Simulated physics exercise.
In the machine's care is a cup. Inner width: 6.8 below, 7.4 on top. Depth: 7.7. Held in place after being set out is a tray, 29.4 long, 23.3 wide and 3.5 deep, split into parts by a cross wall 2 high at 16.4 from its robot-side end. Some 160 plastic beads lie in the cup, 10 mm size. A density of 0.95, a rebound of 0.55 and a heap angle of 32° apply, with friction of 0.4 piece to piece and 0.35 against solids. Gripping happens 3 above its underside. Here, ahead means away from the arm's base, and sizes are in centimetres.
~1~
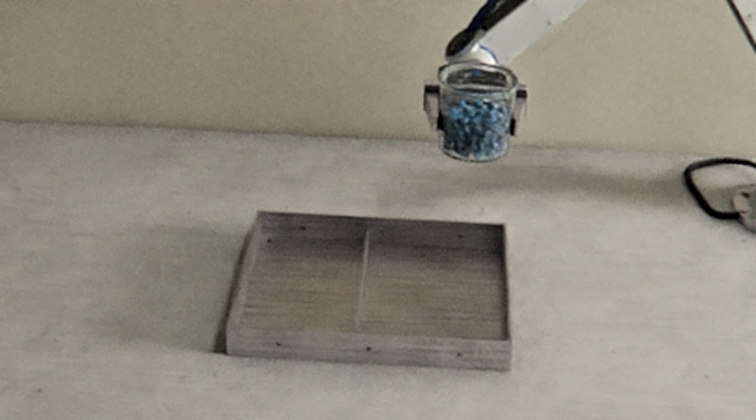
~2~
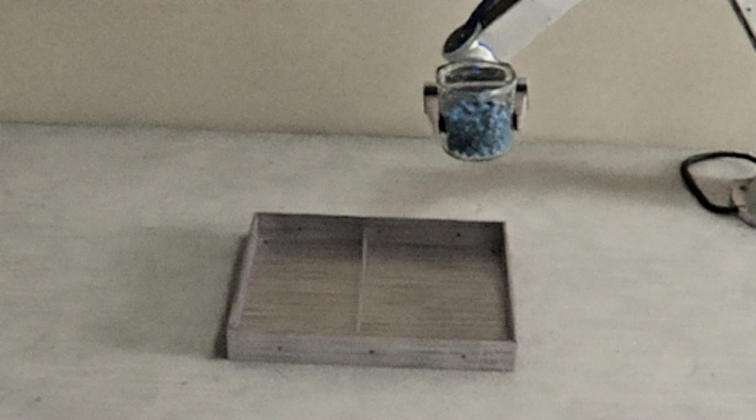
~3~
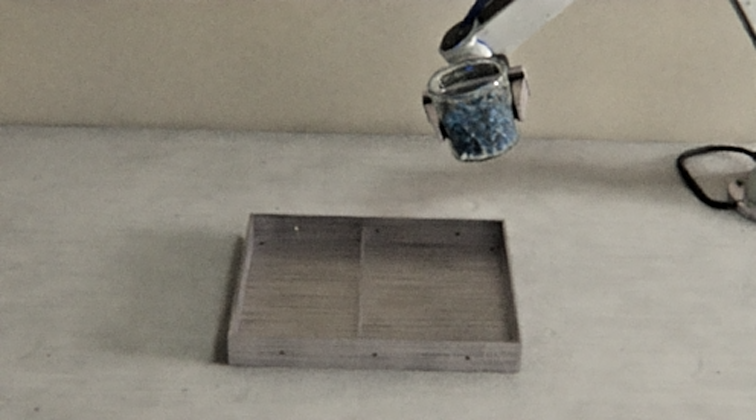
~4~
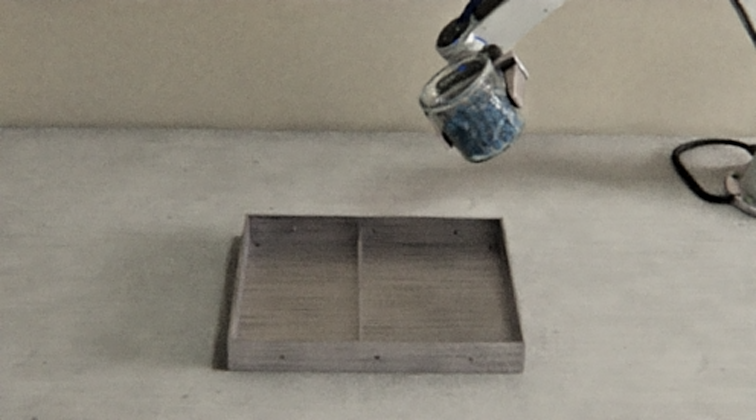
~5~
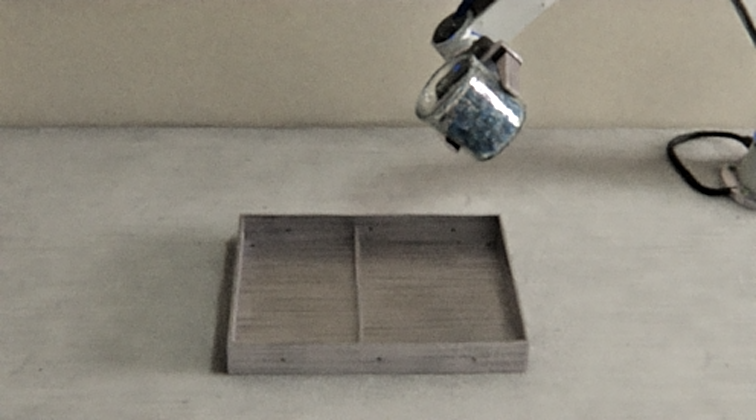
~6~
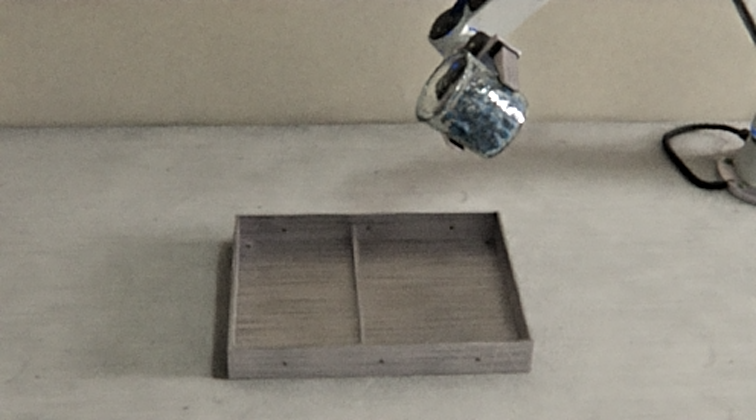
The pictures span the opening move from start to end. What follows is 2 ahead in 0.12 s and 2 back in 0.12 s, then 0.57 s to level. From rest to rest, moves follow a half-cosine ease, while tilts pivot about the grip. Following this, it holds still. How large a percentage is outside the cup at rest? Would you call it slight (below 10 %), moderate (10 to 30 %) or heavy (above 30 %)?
I would call it slight.
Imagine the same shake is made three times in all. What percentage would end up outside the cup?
Estimate: Around 0 %.
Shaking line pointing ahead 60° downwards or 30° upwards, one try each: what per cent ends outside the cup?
First try about 0 %, second try about 0 %.
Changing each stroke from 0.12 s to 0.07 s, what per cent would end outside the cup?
In that case it would be near 5 percent.
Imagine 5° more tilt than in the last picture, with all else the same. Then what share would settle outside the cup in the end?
Around 0 in a hundred, I'd say.
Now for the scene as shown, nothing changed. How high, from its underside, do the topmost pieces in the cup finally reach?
Top of the fill: Near 6.0 cm.
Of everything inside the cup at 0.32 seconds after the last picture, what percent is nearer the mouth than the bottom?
My estimate is near 30 per cent.
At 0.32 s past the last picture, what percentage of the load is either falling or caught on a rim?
0 per cent.
Then, 0.32 s later, tilted 51° forward, highest piece 25 above the table; 162 in the cup.
Then, 0.65 s later, tilted 10° forward, highest piece 26 above the table; 162 in the cup.
Then, 1.01 s later, level, highest piece 27 above the table; 162 in the cup.
Then, 2.06 s later, level, highest piece 27 above the table; 162 in the cup.
At rest, 162 in the cup. That is 0 % outside the cup.
